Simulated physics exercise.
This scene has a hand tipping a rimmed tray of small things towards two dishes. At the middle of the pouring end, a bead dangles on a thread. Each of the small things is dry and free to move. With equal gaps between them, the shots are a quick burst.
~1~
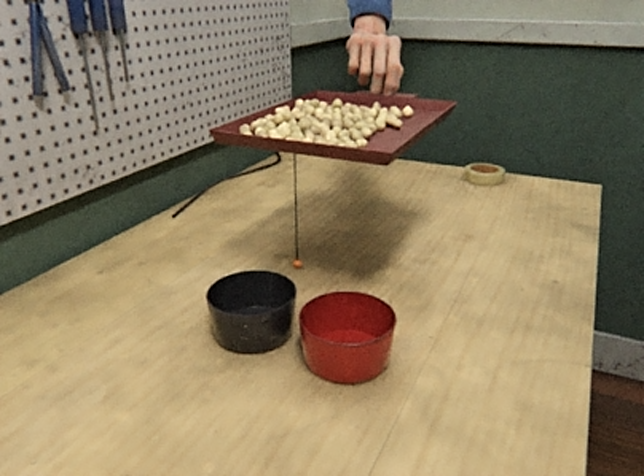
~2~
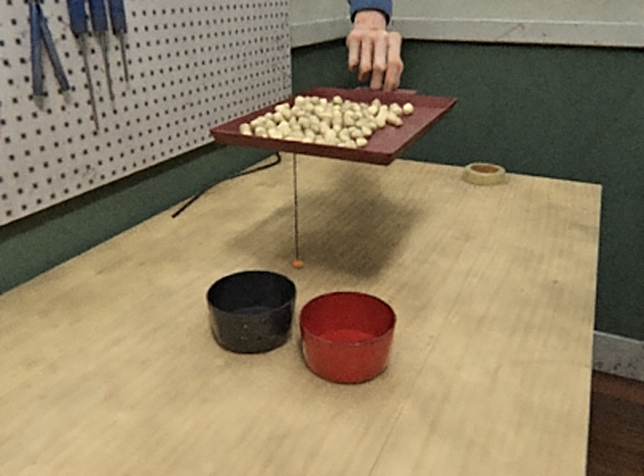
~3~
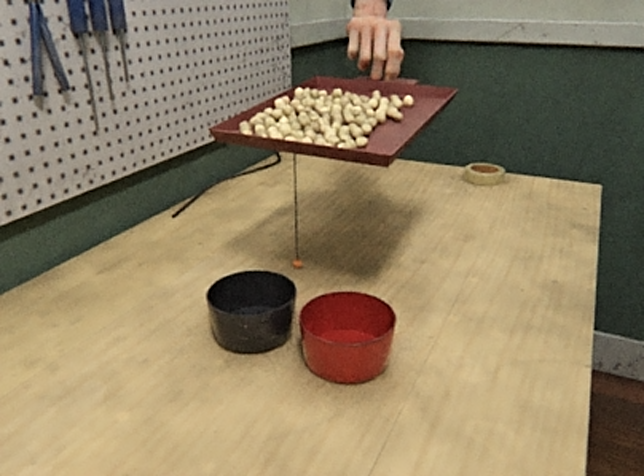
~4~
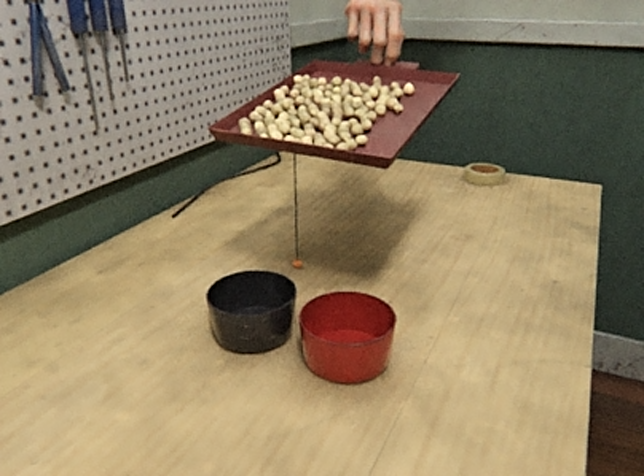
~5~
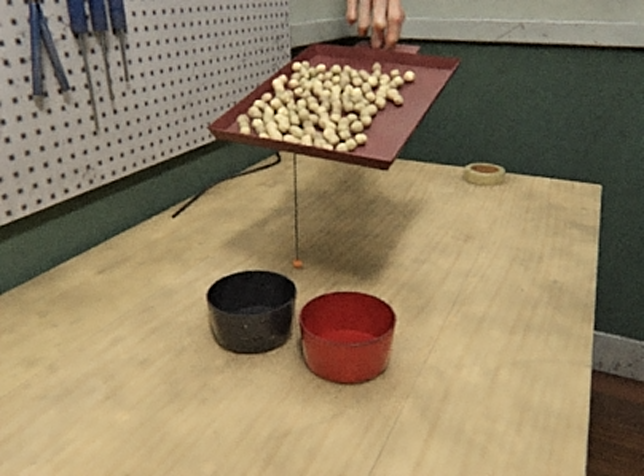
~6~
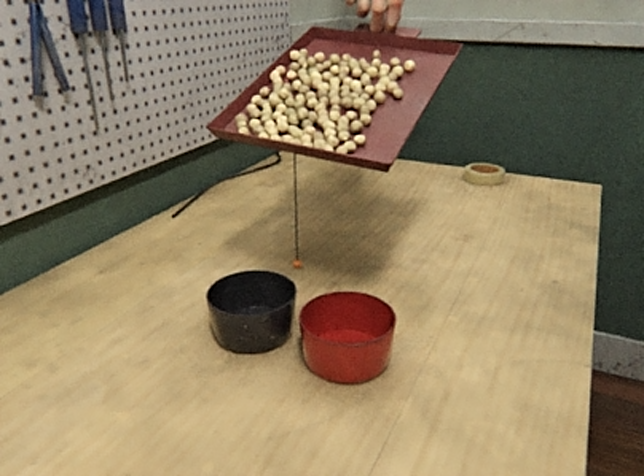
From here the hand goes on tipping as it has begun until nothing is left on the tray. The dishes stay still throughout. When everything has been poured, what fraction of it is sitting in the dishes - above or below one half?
The dishes save the greater portion.
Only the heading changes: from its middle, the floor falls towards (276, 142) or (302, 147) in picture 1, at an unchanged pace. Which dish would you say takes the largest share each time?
So, the dish at the left the first time round, the dish at the left the second.
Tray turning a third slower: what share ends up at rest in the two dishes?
Something like 80 percent, give or take.
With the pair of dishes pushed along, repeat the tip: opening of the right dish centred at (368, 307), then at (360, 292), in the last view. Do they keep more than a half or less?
Well, the bulk the first time and the minor share the second time.
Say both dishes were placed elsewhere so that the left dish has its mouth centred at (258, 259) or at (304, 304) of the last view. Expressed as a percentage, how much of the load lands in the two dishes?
Close to 0 in a hundred first, close to 70 in a hundred second.
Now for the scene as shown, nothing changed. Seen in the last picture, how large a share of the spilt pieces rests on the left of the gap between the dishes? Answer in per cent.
40 per cent, roughly.
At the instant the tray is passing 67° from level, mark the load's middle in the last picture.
The load is centred about (313, 142).
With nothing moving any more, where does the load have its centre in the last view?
Last view, resting centre - approx. (327, 344).
Shortly afterwards, tray tipped steeply; the bulk on the tray; only a few in the right dish; only a few in the left dish; only a few outside both; near a quarter in the air.
Next, tray tipped past a quarter turn; near half in the right dish; near a quarter in the left dish; near a quarter outside both; a little in the air.
Some moments later, tray tipped past a quarter turn; near half in the right dish; near a quarter in the left dish; near a quarter outside both.
In the end, tray tipped past a quarter turn; near half in the right dish; near a quarter in the left dish; near a quarter outside both.
